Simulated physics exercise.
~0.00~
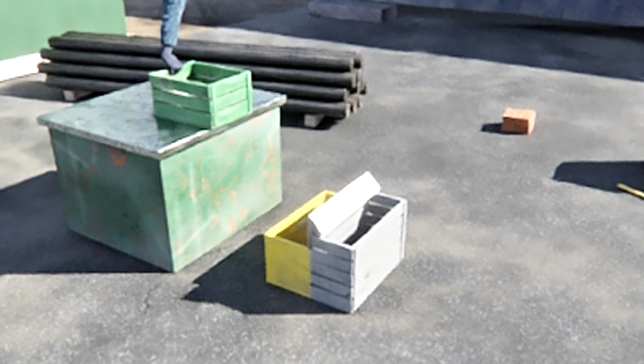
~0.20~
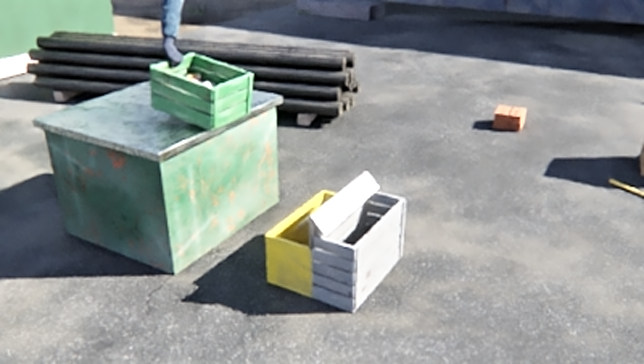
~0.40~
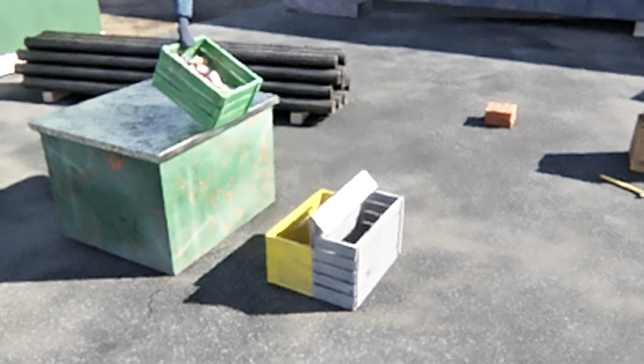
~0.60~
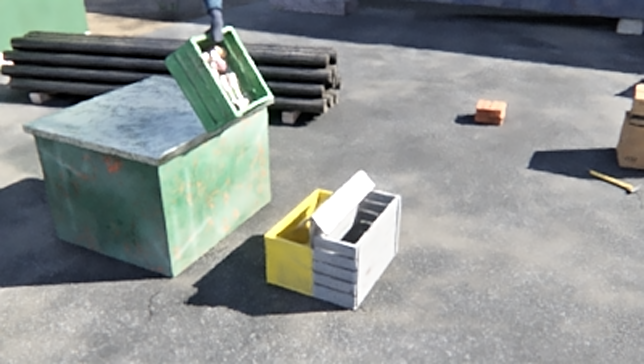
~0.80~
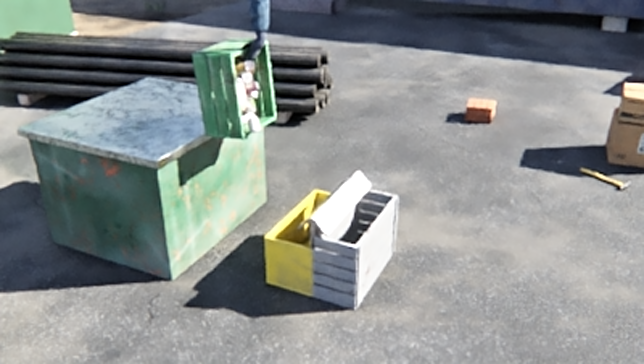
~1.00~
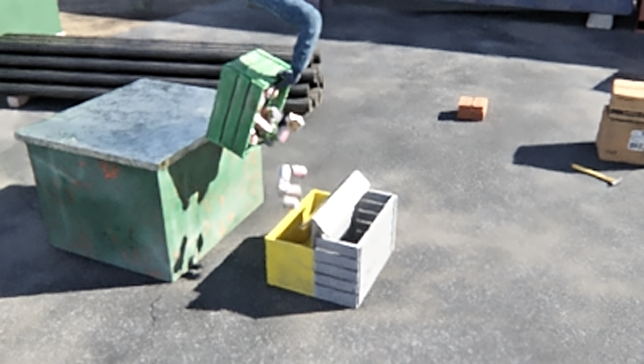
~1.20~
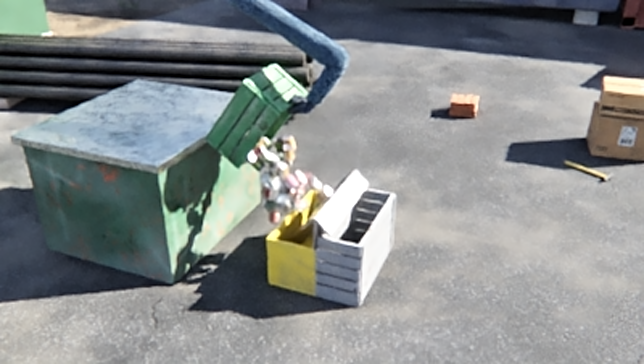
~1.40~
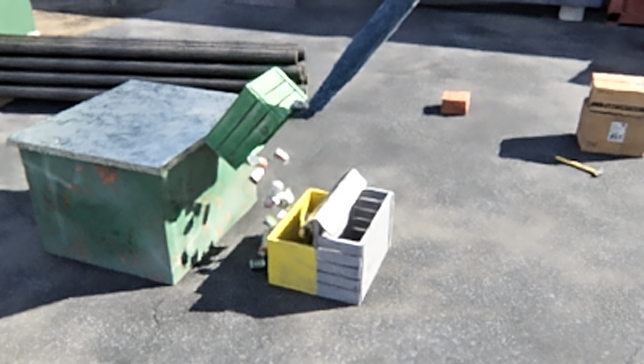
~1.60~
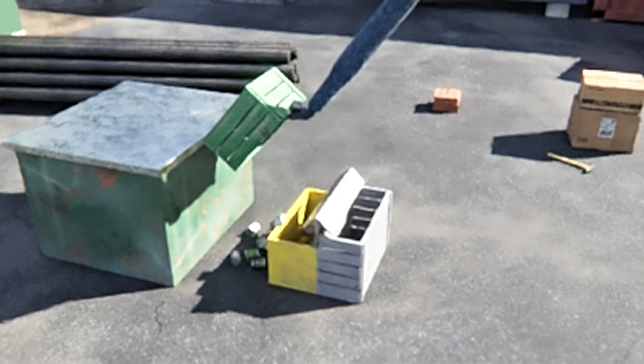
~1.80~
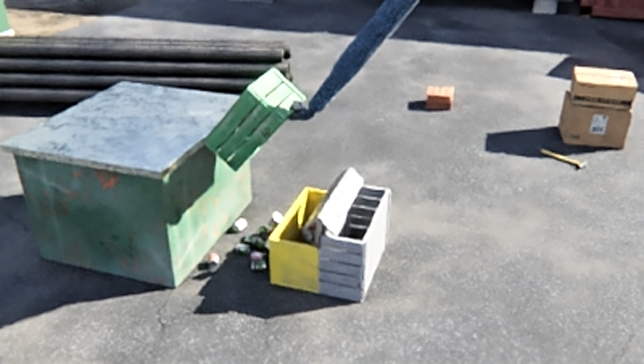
On a sunlit paved yard, a blue arm tipped a green crate of small tins over the end of a green bench, spilling them toward a yellow box beside a grey one; some dropped inside the yellow box, while others ended on the ground beside it.
